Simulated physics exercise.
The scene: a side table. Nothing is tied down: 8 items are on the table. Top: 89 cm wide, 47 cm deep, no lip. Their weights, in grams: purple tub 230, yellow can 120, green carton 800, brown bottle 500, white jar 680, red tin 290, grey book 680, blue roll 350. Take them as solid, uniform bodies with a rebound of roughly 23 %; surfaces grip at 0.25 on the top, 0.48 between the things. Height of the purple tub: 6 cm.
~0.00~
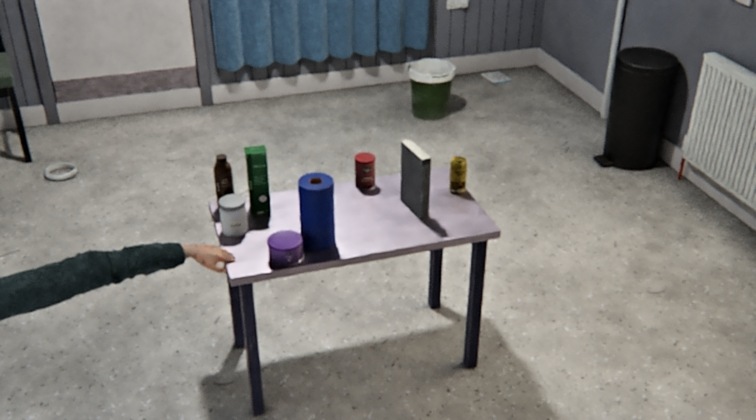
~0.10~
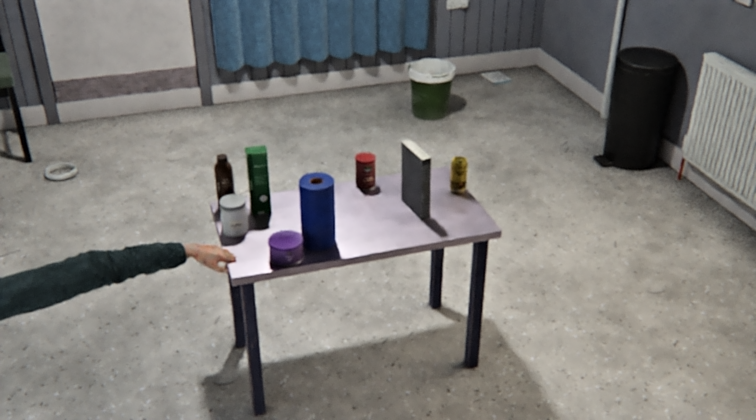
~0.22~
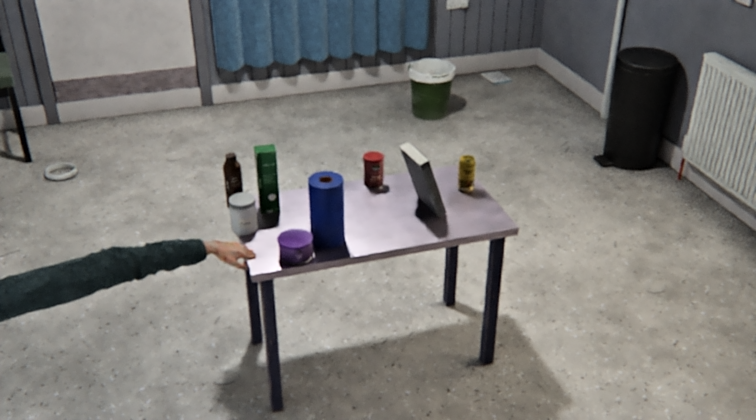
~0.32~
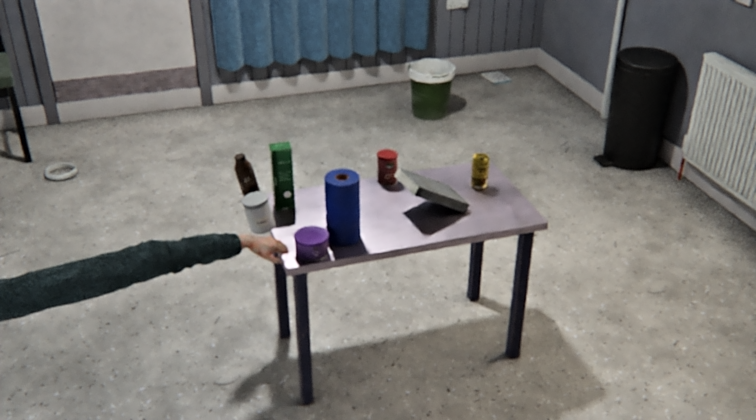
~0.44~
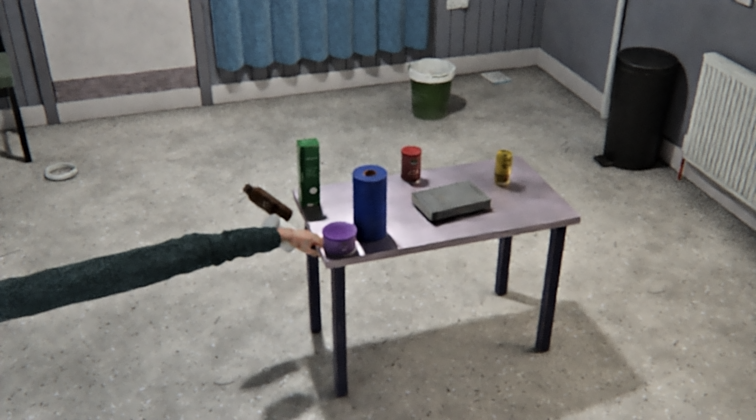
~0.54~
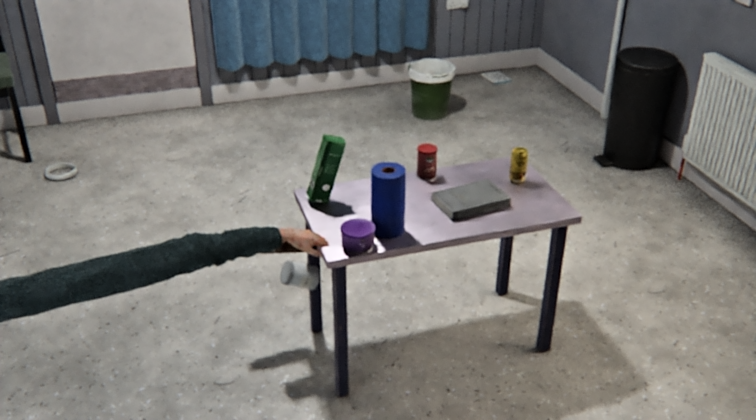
In a grey room, a hand pulling a side table rightward, the grey book toppling flat, brown bottle and white jar falling off.
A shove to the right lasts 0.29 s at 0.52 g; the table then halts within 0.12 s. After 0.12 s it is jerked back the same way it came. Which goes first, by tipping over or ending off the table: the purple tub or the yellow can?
Of the two named, the latter: The yellow can.
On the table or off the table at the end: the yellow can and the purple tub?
The yellow can finishes off the table; the purple tub ends on the table.
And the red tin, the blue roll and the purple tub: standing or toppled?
The red tin keeps standing; the blue roll keeps standing; the purple tub is still upright.
By 0.74 s, table along by 24 cm; yellow can now off the table; purple tub 4 cm from its spot near (372, 233); green carton on its side.
By 0.94 s, table along by 2 cm; purple tub 21 cm from its spot near (356, 236); green carton on its side; grey book on its side.
When it is over (1.7 s), off the table, yellow can, brown bottle and white jar; lying over on the table, green carton and grey book; not toppled but over 5 cm from the start, purple tub, red tin and blue roll. End places, in pixels of the last picture, purple tub near (338, 239), yellow can near (534, 301). Purple tub was never lost; yellow can went at 0.74 s.
